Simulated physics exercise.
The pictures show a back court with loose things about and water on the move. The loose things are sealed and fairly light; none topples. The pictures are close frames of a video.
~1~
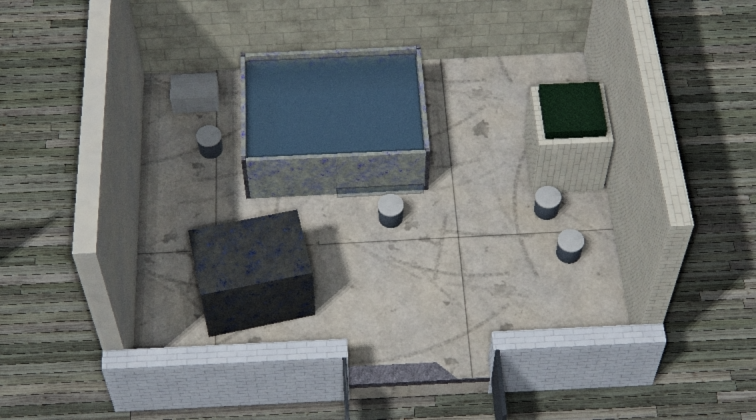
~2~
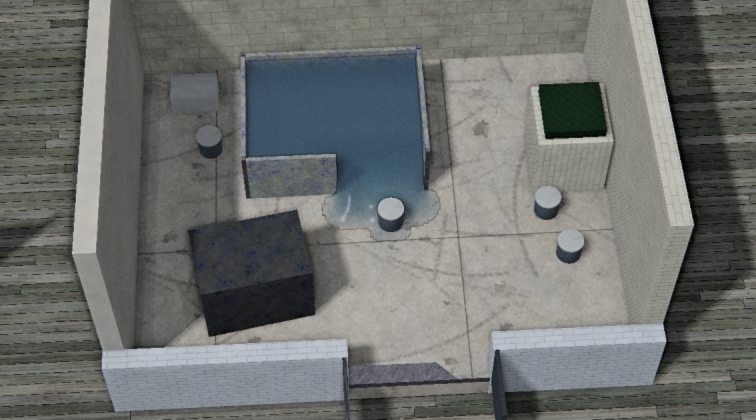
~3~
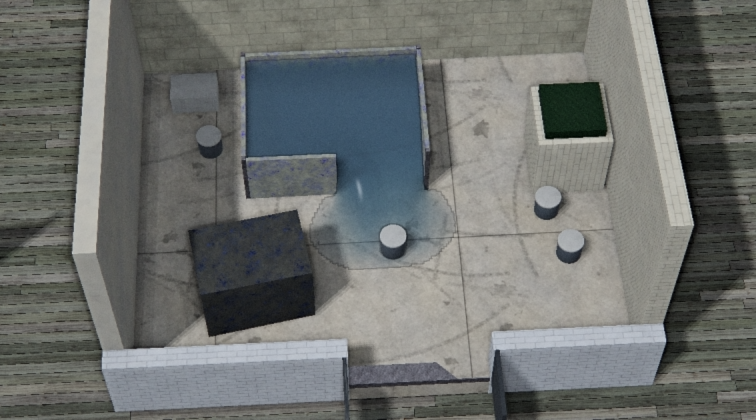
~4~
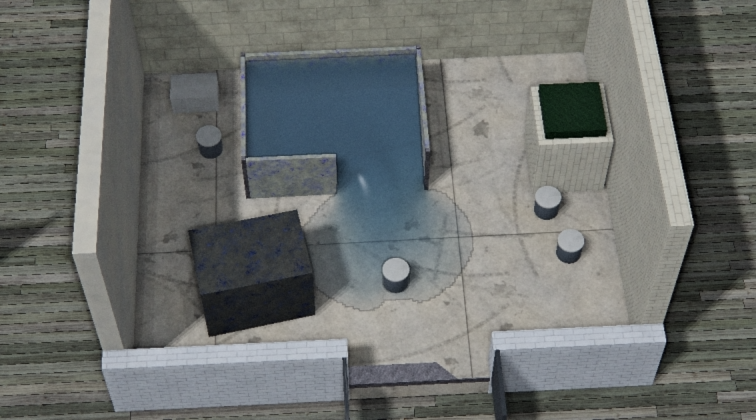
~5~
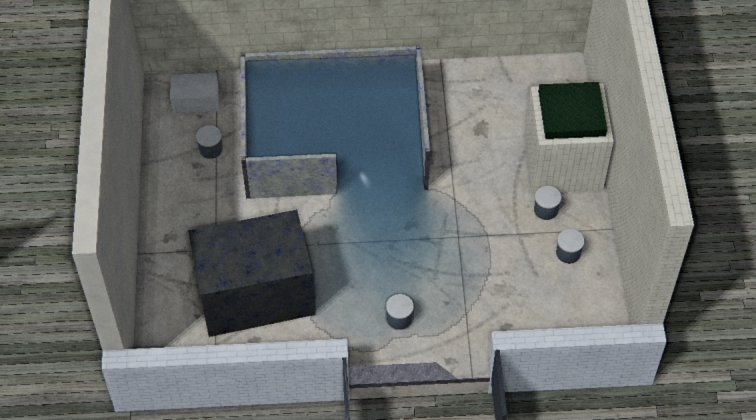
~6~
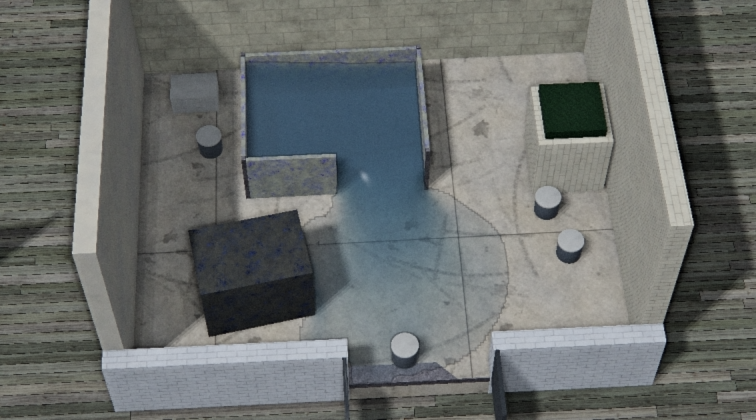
A walled back court with a pale paved floor is seen from high above, with a gap in its front wall. A blue water tank stands at the back, a dark block at left, a green-topped pale block at right, and grey pails around them. Part of the tank's front opens, water spreads forward across the floor, and the middle pail slides toward the gap while the others stay still.
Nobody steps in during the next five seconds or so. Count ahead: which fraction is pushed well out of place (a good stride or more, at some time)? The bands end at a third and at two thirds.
Share: One to two thirds.
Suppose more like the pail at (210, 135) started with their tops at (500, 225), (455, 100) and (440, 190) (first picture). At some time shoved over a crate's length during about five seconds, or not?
In turn: Swept aside, less than that, swept aside.
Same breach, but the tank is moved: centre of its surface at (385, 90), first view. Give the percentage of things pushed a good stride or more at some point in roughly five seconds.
I make it 60 per cent.
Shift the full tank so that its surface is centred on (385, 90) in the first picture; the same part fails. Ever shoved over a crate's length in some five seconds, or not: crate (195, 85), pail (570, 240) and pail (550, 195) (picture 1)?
As listed: Less than that, yes, shifted that much.
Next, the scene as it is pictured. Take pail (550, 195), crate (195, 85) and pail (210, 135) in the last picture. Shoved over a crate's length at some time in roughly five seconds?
As listed: Yes, less than that, under that.
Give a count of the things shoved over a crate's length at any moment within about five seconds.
The number is 3.
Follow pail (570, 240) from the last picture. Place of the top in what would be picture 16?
Close to (608, 242).
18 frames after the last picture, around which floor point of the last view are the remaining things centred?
At about (353, 171).
A moment on, 1 of 5 are well off their spots; 0 afloat.
Next, 1 of 5 are well off their spots; 0 afloat.
Later, 3 of 5 are well off their spots; 1 afloat.
In the end, 3 of 5 are well off their spots, and 3 have been at some point; 2 afloat.
